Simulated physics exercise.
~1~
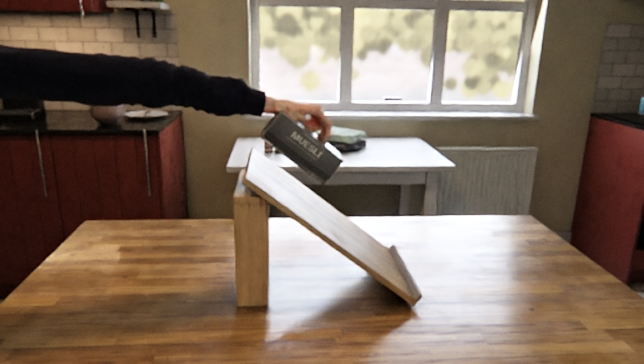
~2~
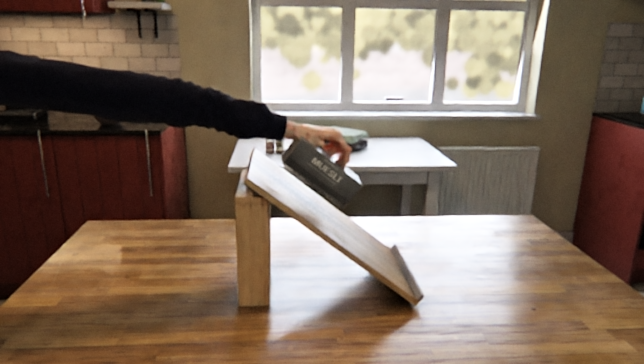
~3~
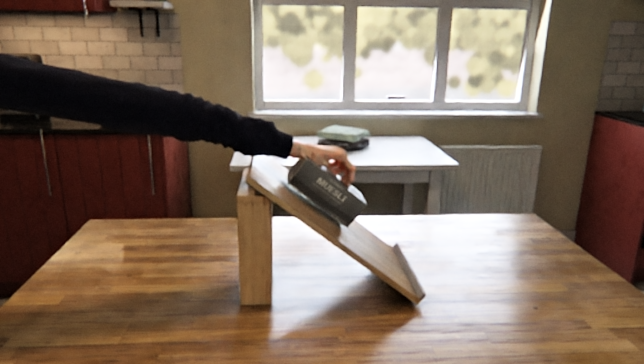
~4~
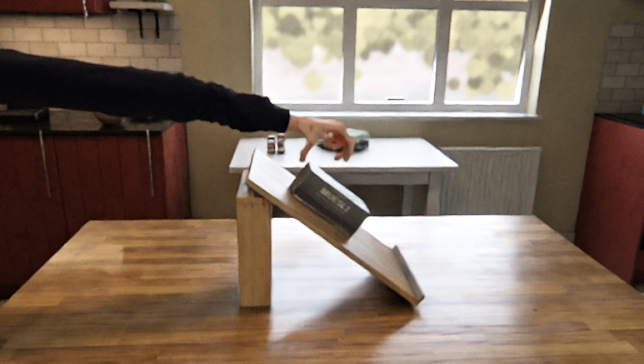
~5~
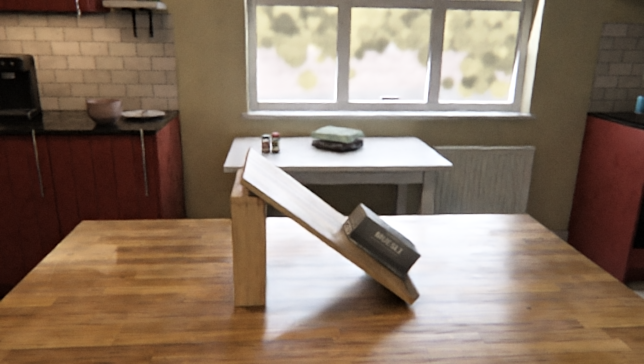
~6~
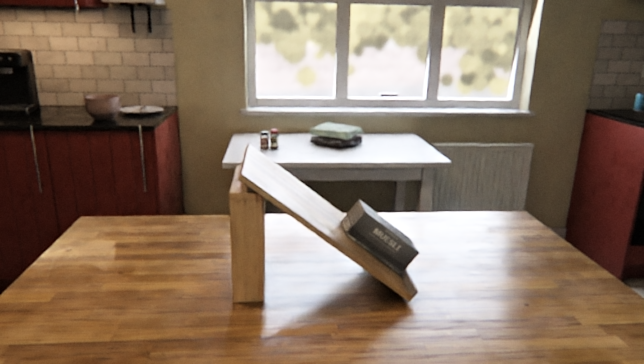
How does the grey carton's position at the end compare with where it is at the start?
At the start the grey carton is held in a hand by the top of the sloping board, and at the end it rests further right and lower, near the bottom end of the board.
